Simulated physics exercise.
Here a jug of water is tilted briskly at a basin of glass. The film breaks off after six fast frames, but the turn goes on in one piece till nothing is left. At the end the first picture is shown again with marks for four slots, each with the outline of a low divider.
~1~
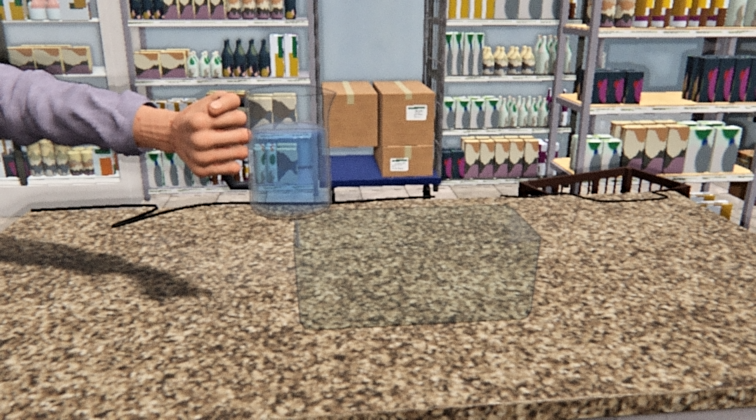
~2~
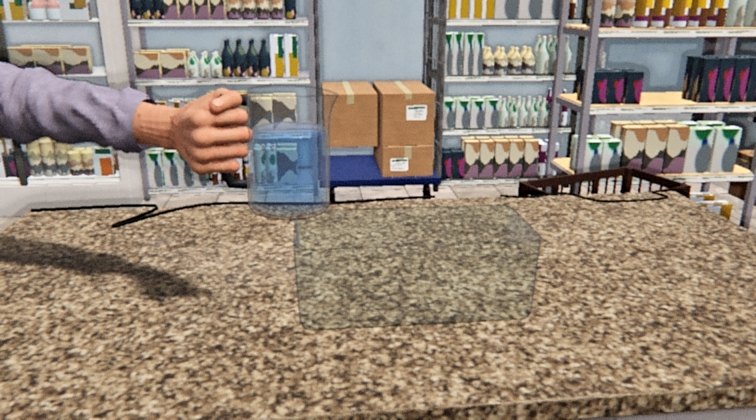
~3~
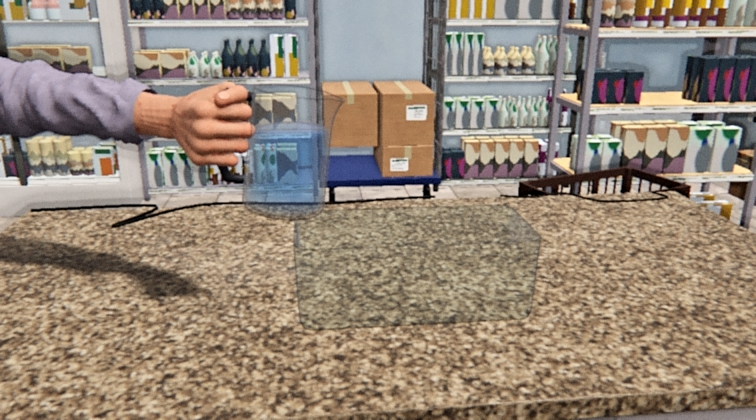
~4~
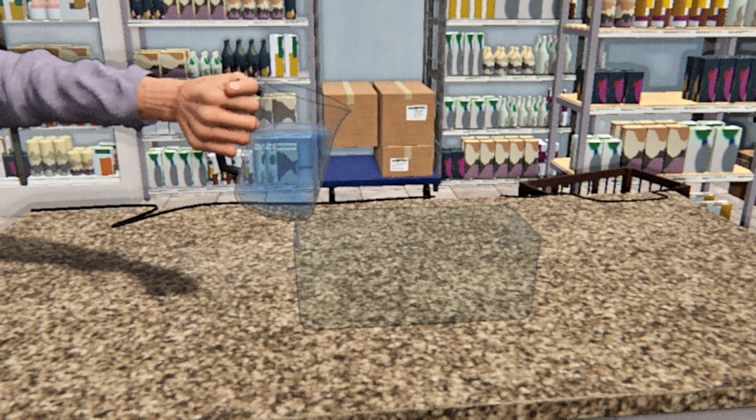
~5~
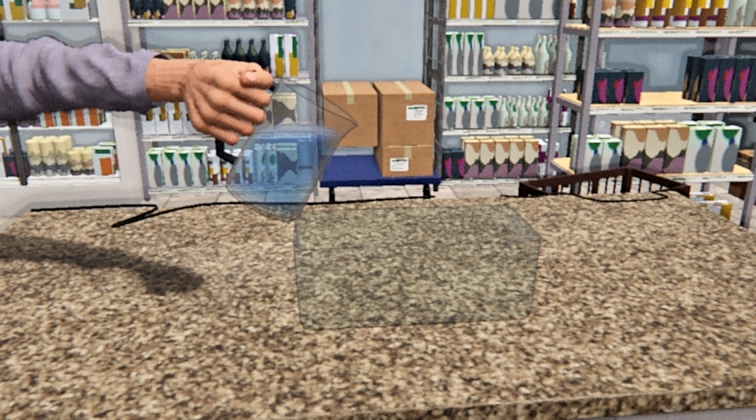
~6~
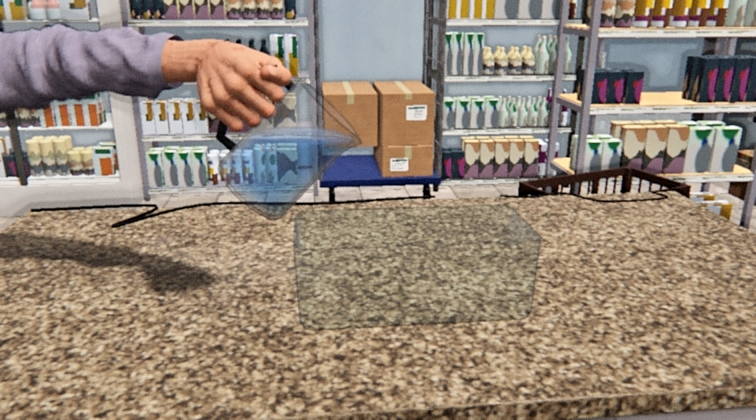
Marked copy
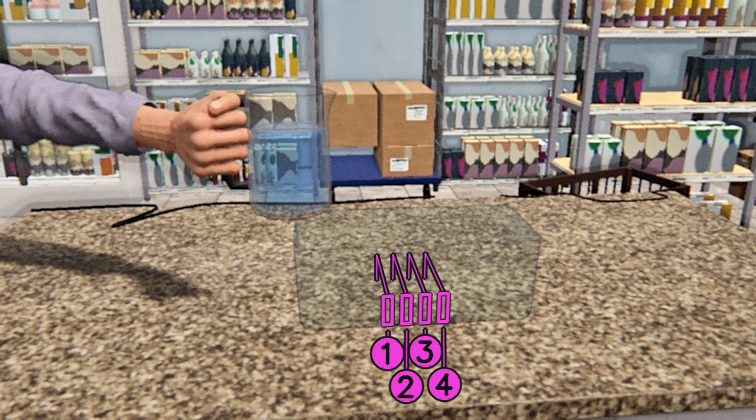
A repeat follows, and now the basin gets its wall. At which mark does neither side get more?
Choose 2.
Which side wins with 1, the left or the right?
More ends on the right.
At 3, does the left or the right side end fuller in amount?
The left side.
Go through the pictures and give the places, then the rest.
In the first picture, upright, lip at (335, 93); basin from (300, 327) to (530, 315); nothing has left yet.
In the second picture, tipped about 2°, lip at (337, 94); nothing has left yet.
In the third picture, tipped about 8°, lip at (342, 100); nothing has left yet.
In the fourth picture, tipped about 18°, lip at (350, 110); nothing has left yet.
In the fifth picture, tipped about 30°, lip at (357, 124); nothing has left yet.
In the sixth picture, tipped about 45°, lip at (361, 141); nothing has left yet.
On the marked copy, 1 at (388, 331); 2 at (406, 330); 3 at (425, 329); 4 at (443, 328).
If 1 is chosen, about 21 % ends left of the wall and 78 % right of it.
If 2 is chosen, about 51 % ends left of the wall and 48 % right of it.
If 3 is chosen, about 84 % ends left of the wall and 14 % right of it.
If 4 is chosen, about 90 % ends left of the wall and 7 % right of it.
